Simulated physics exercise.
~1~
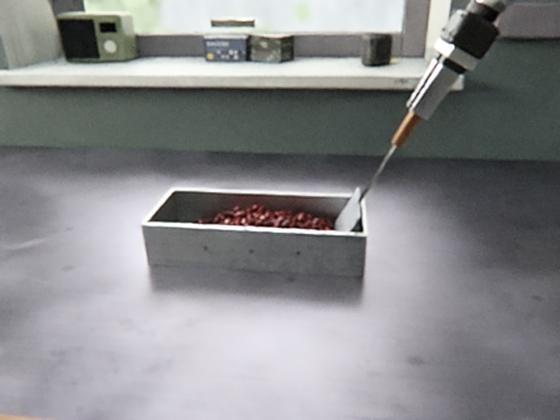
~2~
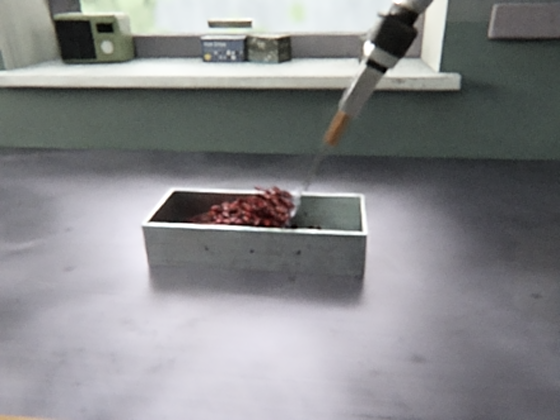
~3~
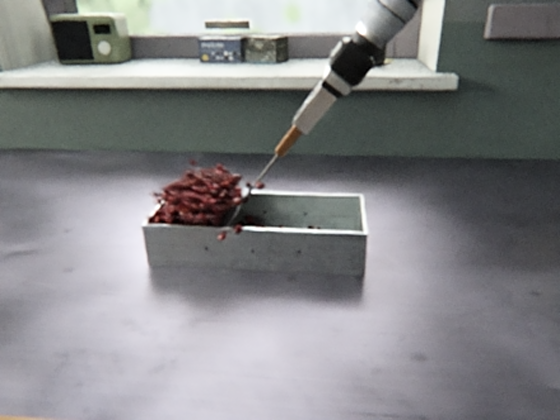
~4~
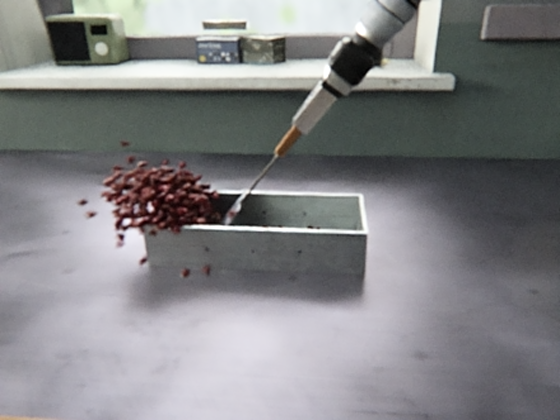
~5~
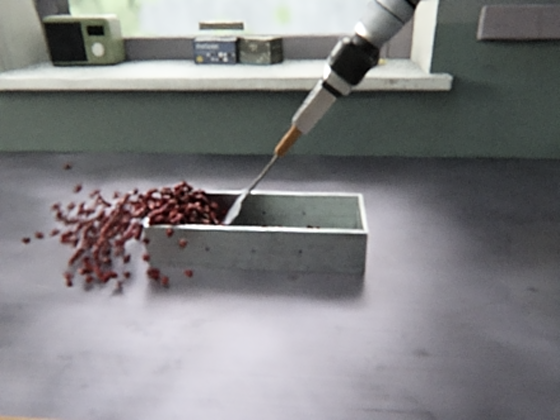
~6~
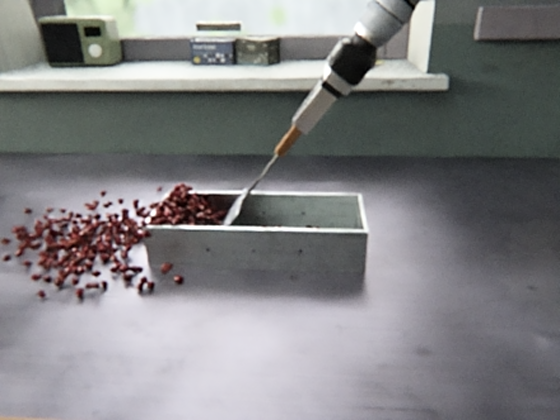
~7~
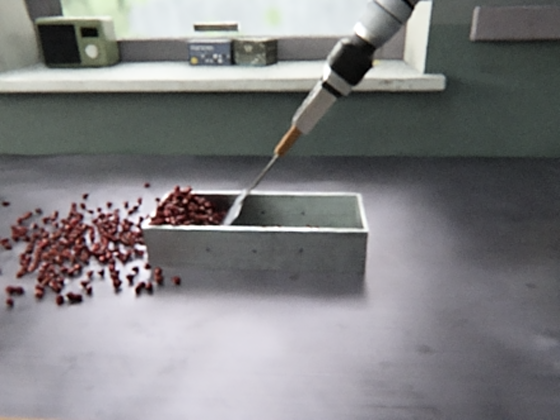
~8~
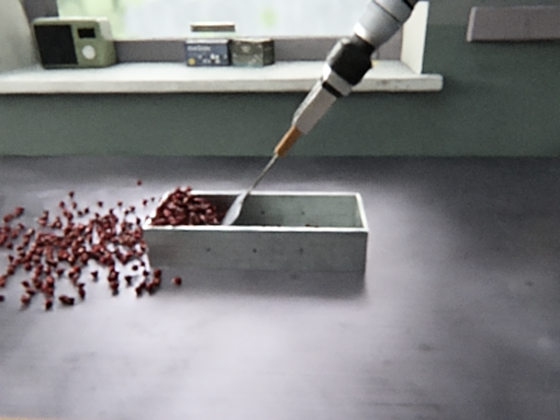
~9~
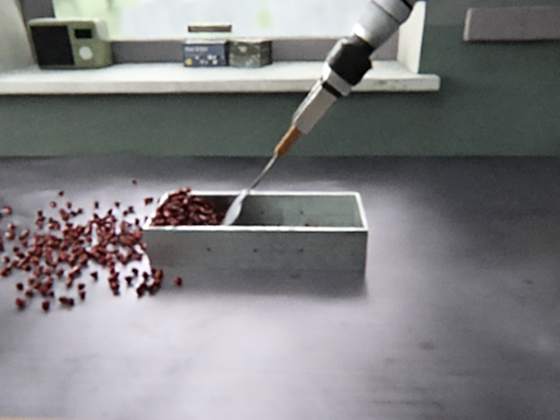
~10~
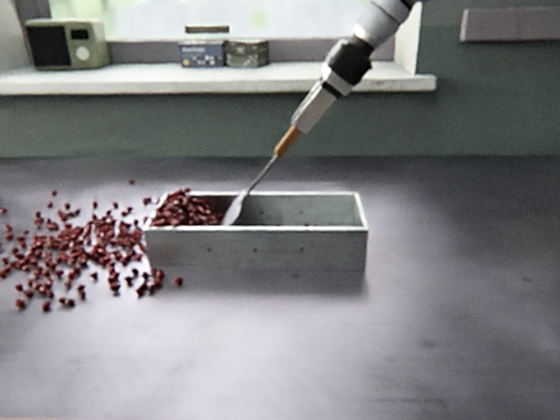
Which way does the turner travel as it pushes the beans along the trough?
The turner moves to the left, from the right end of the trough towards the other end, before it stops partway along.
